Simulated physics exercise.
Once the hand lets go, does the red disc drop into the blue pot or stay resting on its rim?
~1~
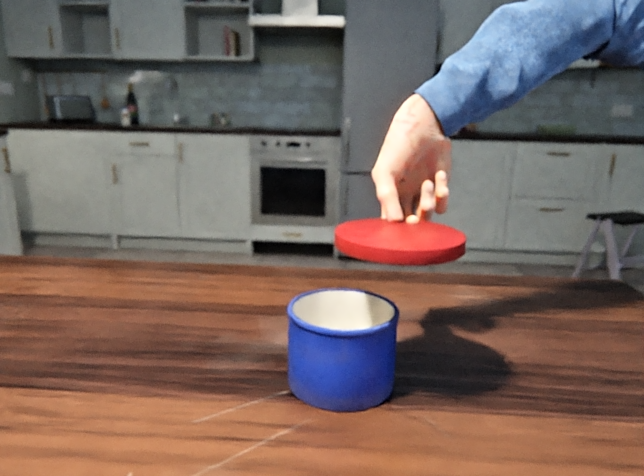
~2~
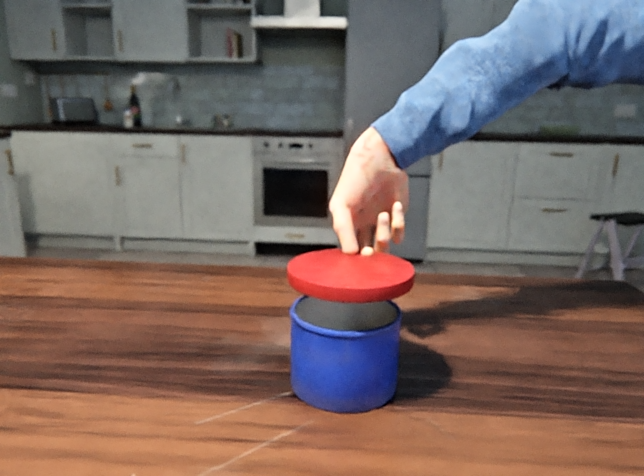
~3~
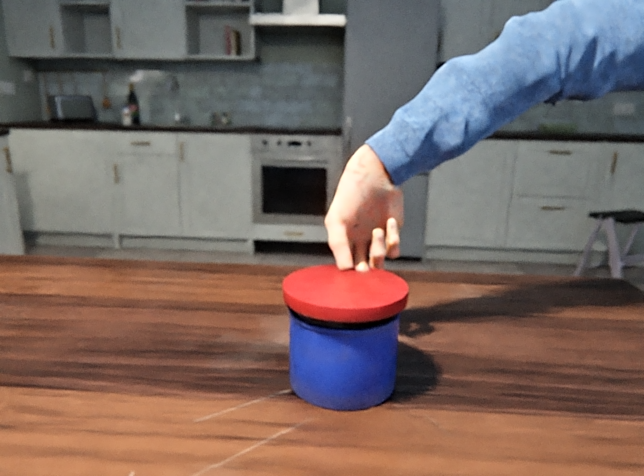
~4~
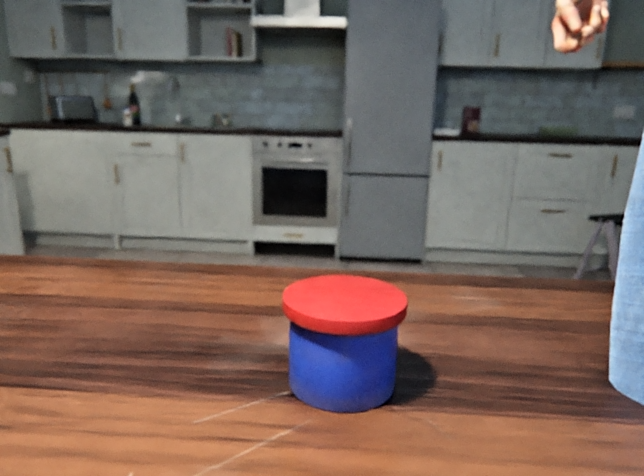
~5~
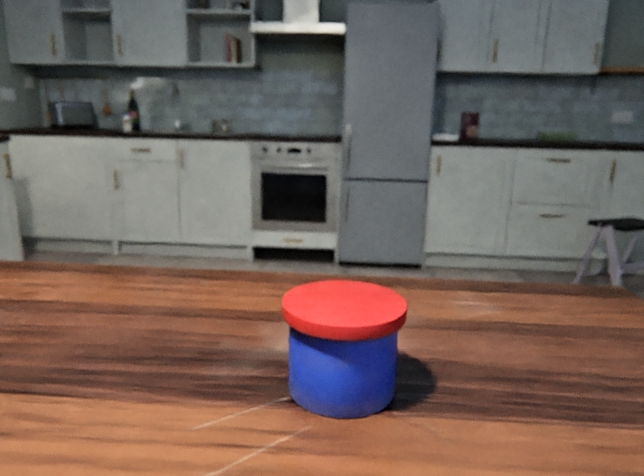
The red disc stays resting on the rim, covering the blue pot like a lid.
